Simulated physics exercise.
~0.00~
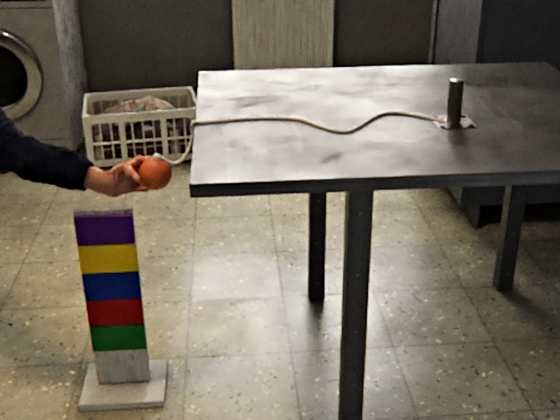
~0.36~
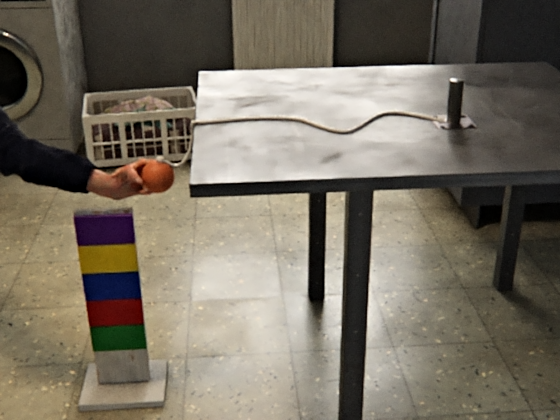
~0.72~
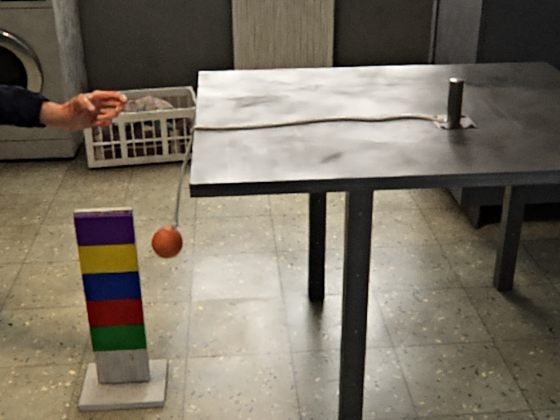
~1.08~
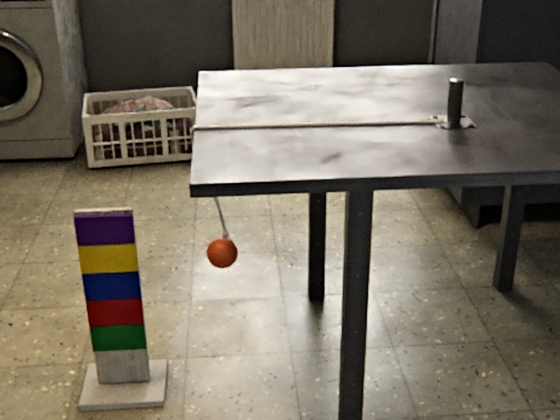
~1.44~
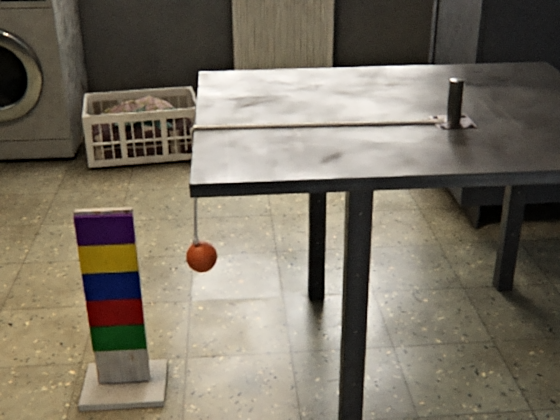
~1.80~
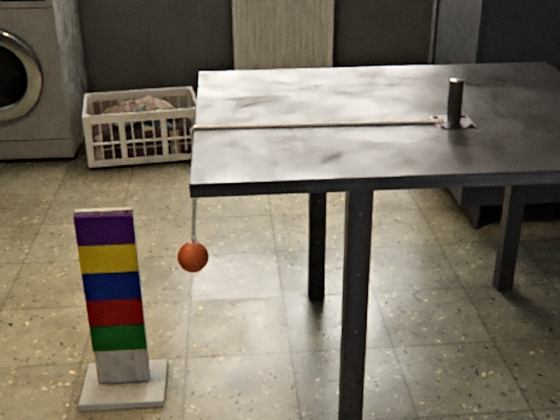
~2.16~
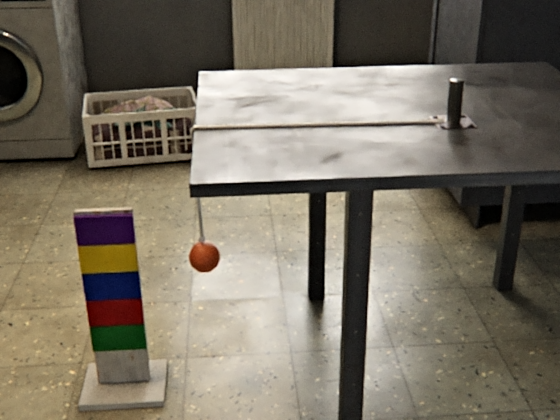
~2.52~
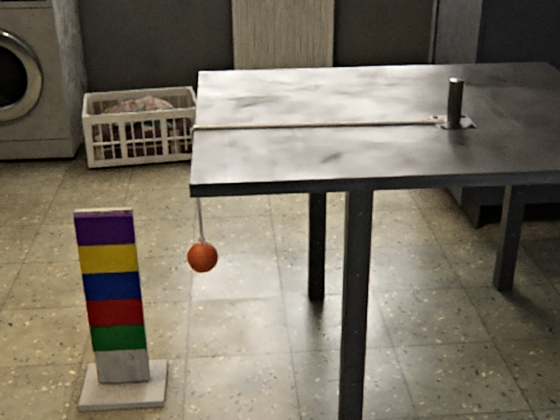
To begin with, a hand holds an orange ball-like fruit beside the edge of a grey table, its pale cord lying in loose waves back to a short post, while a board striped purple, yellow, blue, red and green stands to the left. The hand lets go and draws back as the orange drops and the cord straightens. The orange swings right beneath the table edge, the cord now taut. It swings back left, then sways slightly. Finally it hangs almost still below the edge, its middle level with the yellow band.
